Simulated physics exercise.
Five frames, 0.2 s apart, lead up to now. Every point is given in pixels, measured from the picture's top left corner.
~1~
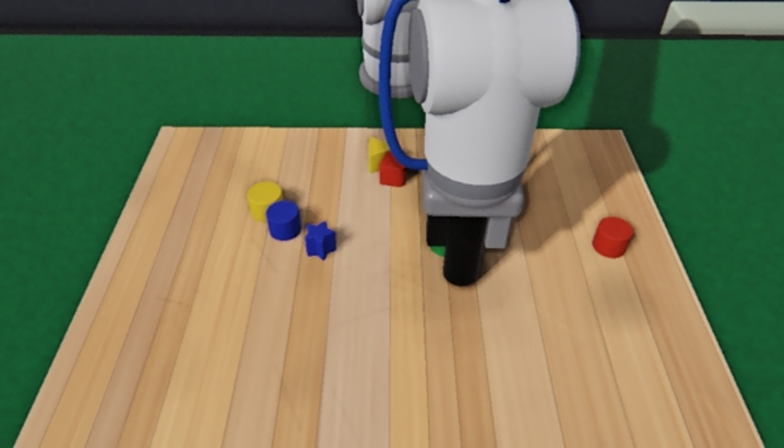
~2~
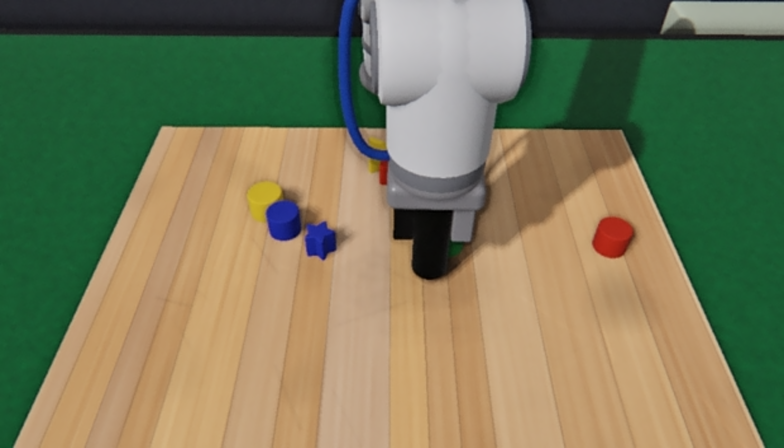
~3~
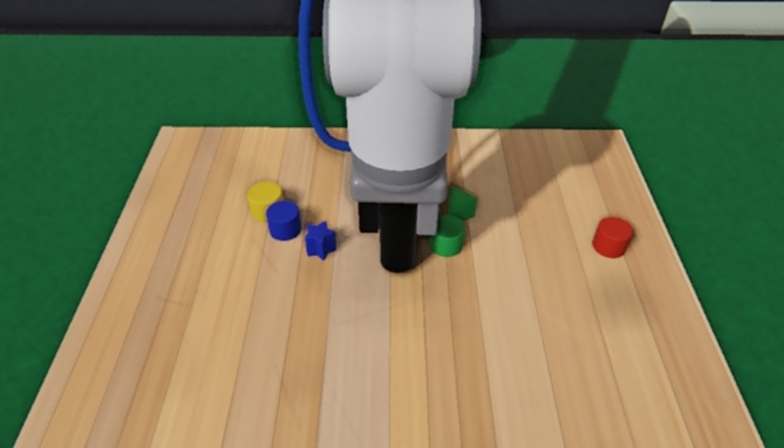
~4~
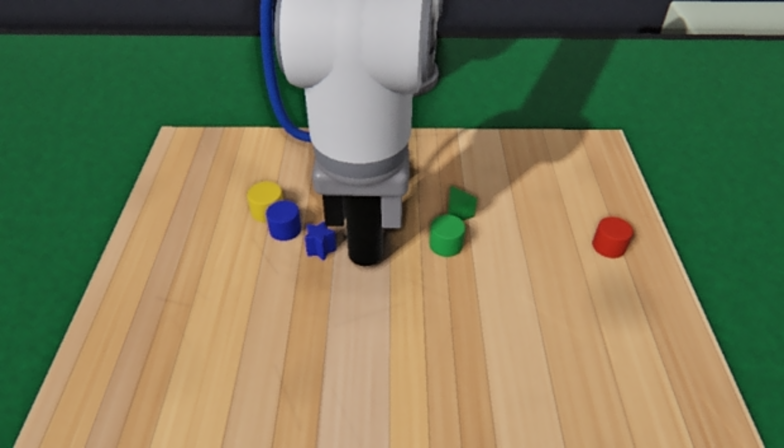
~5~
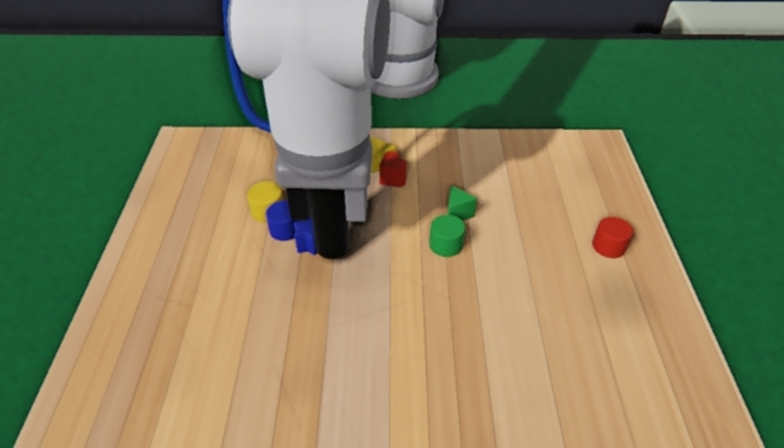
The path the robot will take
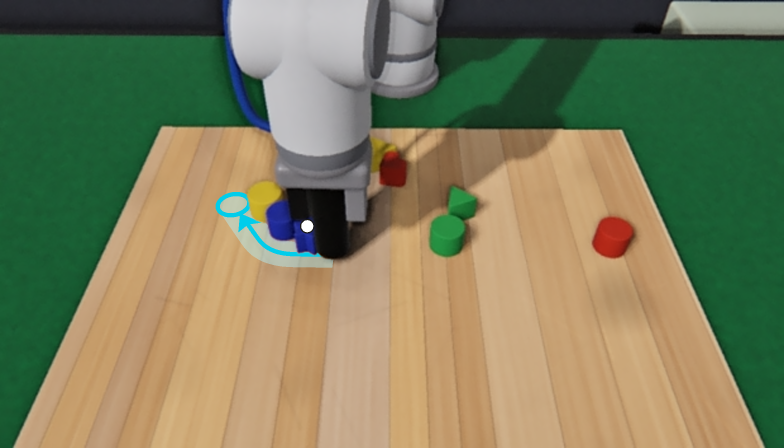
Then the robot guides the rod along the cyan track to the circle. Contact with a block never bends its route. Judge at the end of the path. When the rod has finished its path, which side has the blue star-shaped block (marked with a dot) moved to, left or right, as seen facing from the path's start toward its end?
That's a shift to the left.
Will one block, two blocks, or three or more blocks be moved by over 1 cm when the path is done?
Answer: Three or more.
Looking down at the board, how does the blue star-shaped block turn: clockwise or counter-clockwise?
Rotation: Counter-clockwise.
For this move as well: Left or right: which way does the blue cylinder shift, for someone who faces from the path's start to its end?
Over to the right.
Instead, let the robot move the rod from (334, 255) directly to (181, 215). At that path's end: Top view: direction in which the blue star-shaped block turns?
My answer: Anticlockwise.
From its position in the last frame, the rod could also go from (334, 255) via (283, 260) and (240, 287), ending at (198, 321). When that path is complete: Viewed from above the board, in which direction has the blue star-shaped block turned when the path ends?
Clockwise.
Path on the board, from (334, 255) by way of (285, 253) and (253, 232) to (234, 204); the dot is on the blue star-shaped block.
What follows on the original path. One third of the way, rod at (283, 246); yellow cylinder at (259, 182); blue cylinder at (255, 204); blue star-shaped block at (256, 226).
Two thirds of the way, rod at (250, 223); yellow cylinder at (260, 174); blue cylinder at (237, 192); blue star-shaped block at (219, 218), turned 45° anticlockwise.
At the end, rod at (232, 197); yellow cylinder at (259, 169); blue cylinder at (220, 167); blue star-shaped block at (217, 216), turned 70° anticlockwise.
